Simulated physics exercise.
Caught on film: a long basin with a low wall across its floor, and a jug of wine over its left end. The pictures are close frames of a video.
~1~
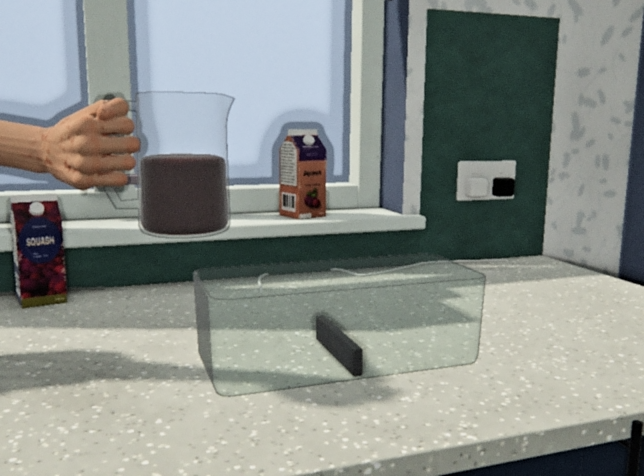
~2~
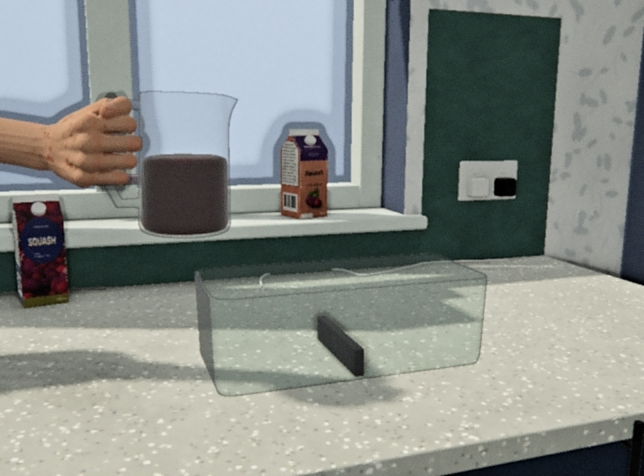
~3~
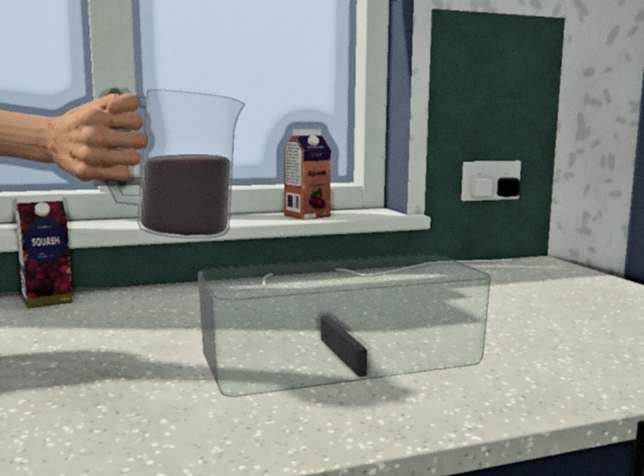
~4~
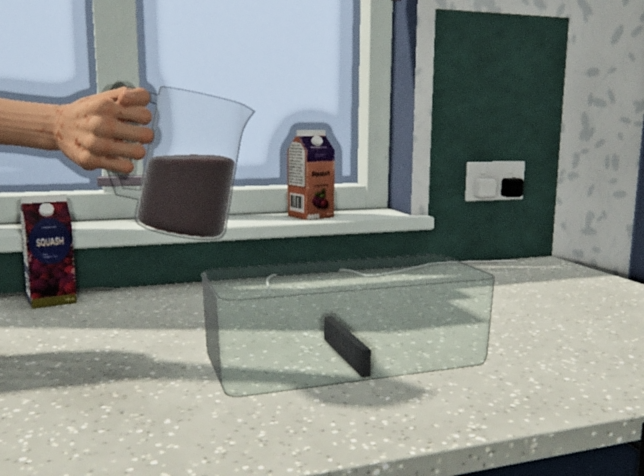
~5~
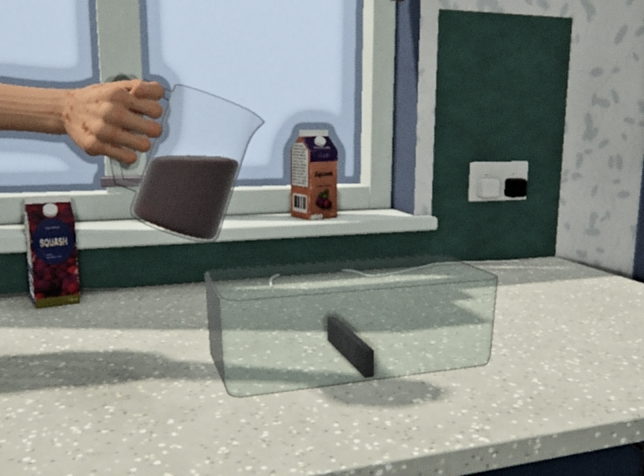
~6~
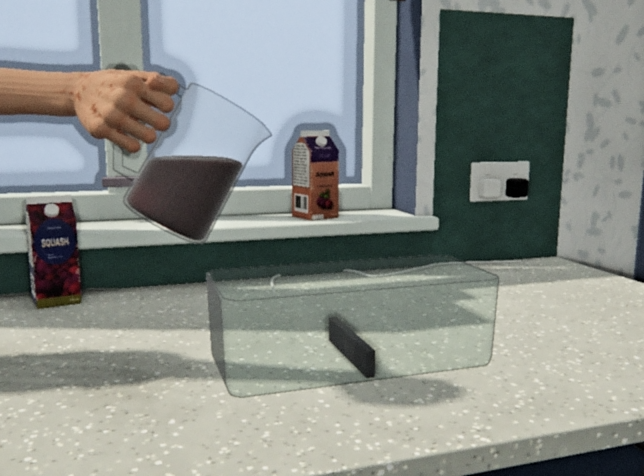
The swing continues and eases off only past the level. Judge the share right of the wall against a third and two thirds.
In the end under a third is right of the wall.
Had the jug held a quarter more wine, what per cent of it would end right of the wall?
It comes to 10 per cent or so.
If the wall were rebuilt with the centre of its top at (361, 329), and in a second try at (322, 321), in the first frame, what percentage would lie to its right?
The first gives 10 %, the second 15 %.
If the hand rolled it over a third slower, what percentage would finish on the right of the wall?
Close to 5 per cent.
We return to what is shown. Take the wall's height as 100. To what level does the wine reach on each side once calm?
Some 70 per cent left and 0 right.
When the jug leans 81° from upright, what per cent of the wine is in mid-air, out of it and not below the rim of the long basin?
Near 5 %.
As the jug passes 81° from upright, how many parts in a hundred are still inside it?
It comes to 95 per cent or so.
A moment on, the jug is tipped on its side and 94 per cent is still to pour, 0 is left of the wall and 0 right of it.
Next, the jug is tipped right over and 46 per cent is still to pour, 31 is left of the wall and 0 right of it.
Then the jug is tipped right over and 13 per cent is still to pour, 71 is left of the wall and 2 right of it.
Later the jug is tipped right over and 2 per cent is still to pour, 87 is left of the wall and 6 right of it.
Finally, 89 per cent lies left of the wall, 8 right of it and 4 outside.
